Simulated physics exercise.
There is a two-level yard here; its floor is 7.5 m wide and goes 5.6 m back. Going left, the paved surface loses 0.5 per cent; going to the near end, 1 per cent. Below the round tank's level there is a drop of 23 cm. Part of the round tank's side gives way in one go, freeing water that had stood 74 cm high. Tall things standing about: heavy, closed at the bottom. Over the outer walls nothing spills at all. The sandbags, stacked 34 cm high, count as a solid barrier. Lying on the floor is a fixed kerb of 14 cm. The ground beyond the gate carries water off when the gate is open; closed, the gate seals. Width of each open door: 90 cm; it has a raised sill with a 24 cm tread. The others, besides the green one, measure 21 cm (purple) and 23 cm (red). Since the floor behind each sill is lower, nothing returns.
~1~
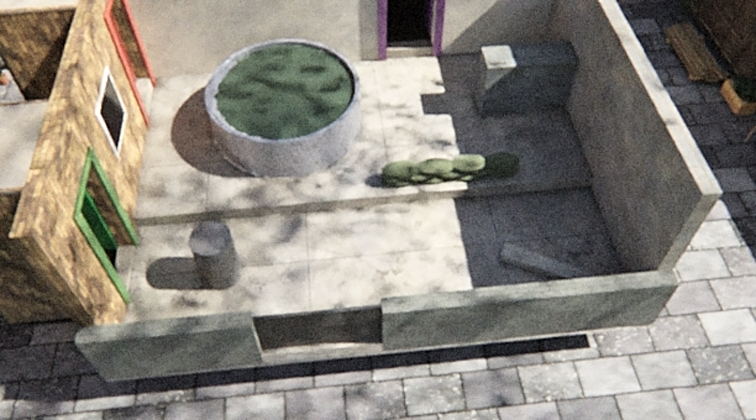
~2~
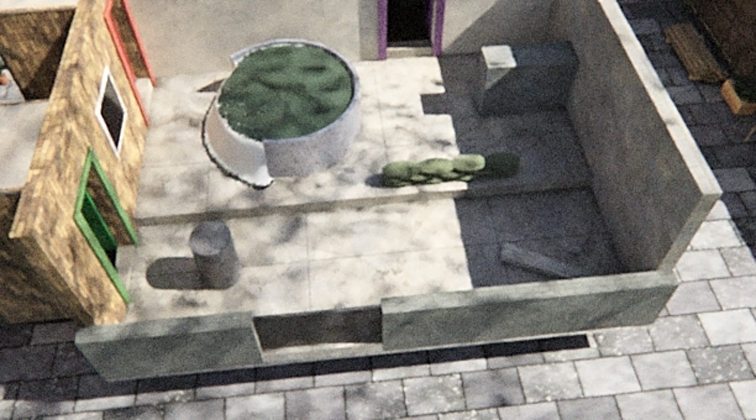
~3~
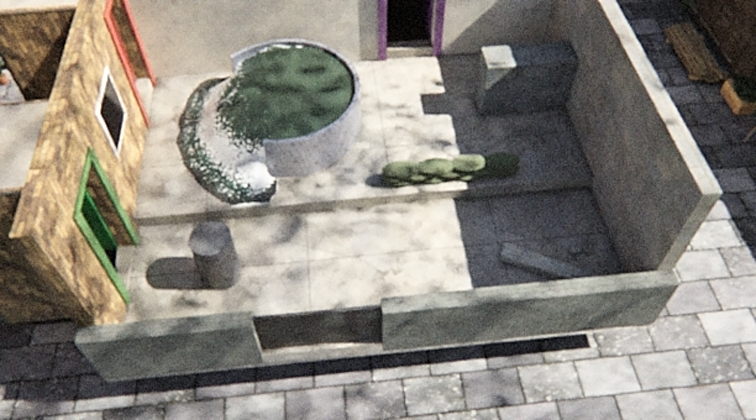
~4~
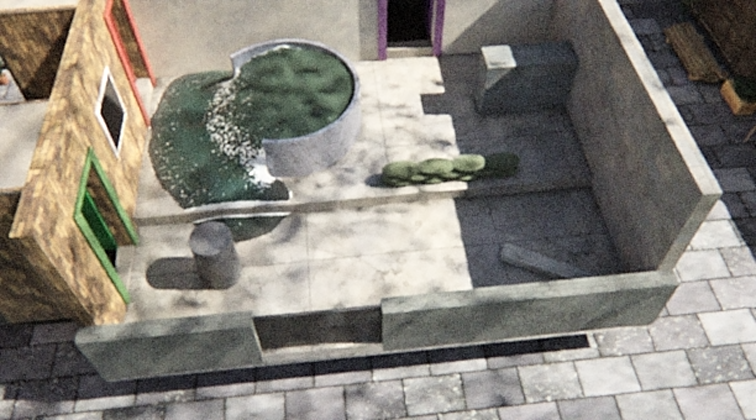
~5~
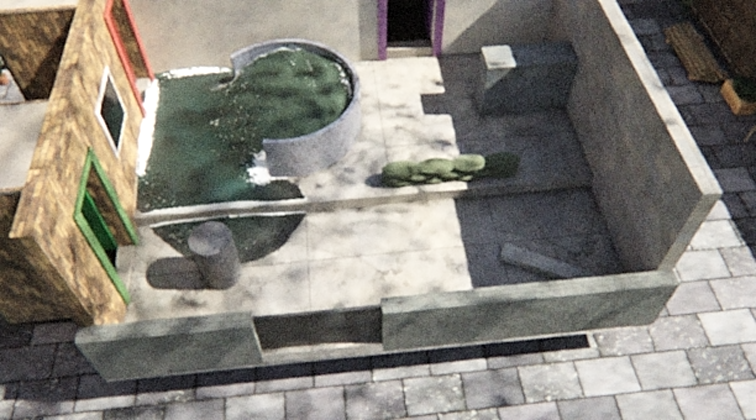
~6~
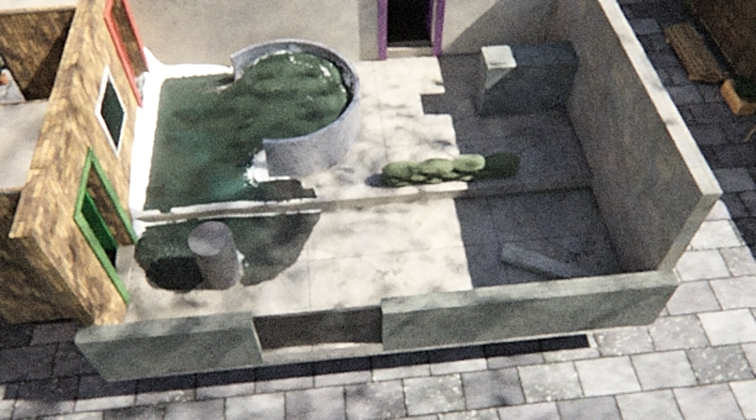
In a walled, two-level yard, a round tank of dark green water stands full beside a row of sandbags. Its left side gives way, and water pours out in a foaming fan across the upper paving. It spreads to the left wall, drops over the step and pools around the short grey cylinder.
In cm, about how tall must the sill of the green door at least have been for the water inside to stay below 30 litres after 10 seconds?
It would have had to be close to 22 cm tall.
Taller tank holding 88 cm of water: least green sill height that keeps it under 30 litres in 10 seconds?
Something near 27 cm should do.
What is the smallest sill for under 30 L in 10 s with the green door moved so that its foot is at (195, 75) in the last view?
It needs about 23 cm.
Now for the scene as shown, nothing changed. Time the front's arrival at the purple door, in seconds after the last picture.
Purple 2.4 s.
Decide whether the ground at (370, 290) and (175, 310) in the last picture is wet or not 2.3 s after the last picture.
First spot swamped, second swamped.
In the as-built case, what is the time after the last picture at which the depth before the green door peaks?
Crest at t of about 1.0 s.
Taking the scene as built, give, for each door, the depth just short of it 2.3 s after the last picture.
In cm - green: 12, purple: 0, red: 29.
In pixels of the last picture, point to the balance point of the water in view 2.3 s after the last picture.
Centre estimate: (226, 177) px, approximately.
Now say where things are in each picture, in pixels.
In the first frame, the round tank at (283, 91) is whole and still, 74 cm deep; the green door at (110, 233) is dry.
In the second frame, the gap is at (217, 129), the front 0.3 m out at (260, 187); the back of the round tank holds 74 cm.
In the third frame, the front is at (241, 206), 0.7 m from the gap at (218, 132); 2.1 m2 of floor is wet, 74 cm left at the back.
In the fourth frame, the gap is at (219, 134), the front 1.2 m out at (173, 84); the back of the round tank holds 74 cm.
In the fifth frame, the gap is at (219, 134), the front 1.8 m out at (192, 256); the back of the round tank holds 70 cm.
In the sixth frame, the gap is at (219, 135), the front 2.3 m out at (174, 287); the back of the round tank holds 59 cm; the green door at (110, 233), 2.7 m from the gap, is still 0.3 m from the nearest water.
Then, 0.7 s after the last picture water covers 25 % of the floor, deepest (56 cm) near (120, 354); 21 cm at the green door, 32 litres in over its 6 cm sill.
Then, 2.3 s after the last picture water covers 45 % of the floor, deepest (48 cm) near (146, 352); 12 cm at the green door, 124 litres in over its 6 cm sill.
Then, 9.3 s after the last picture water covers 85 % of the floor, deepest (20 cm) near (349, 320); 12 cm at the green door, 402 litres in over its 6 cm sill.
At the green door as built, the water peaked near 21 cm, 1.1 s after the last picture.
With a sill of 18 cm, 69 litres would have come in within the 10 s; with 24.5 cm, 15 litres. So under 30 litres takes about 22 cm.
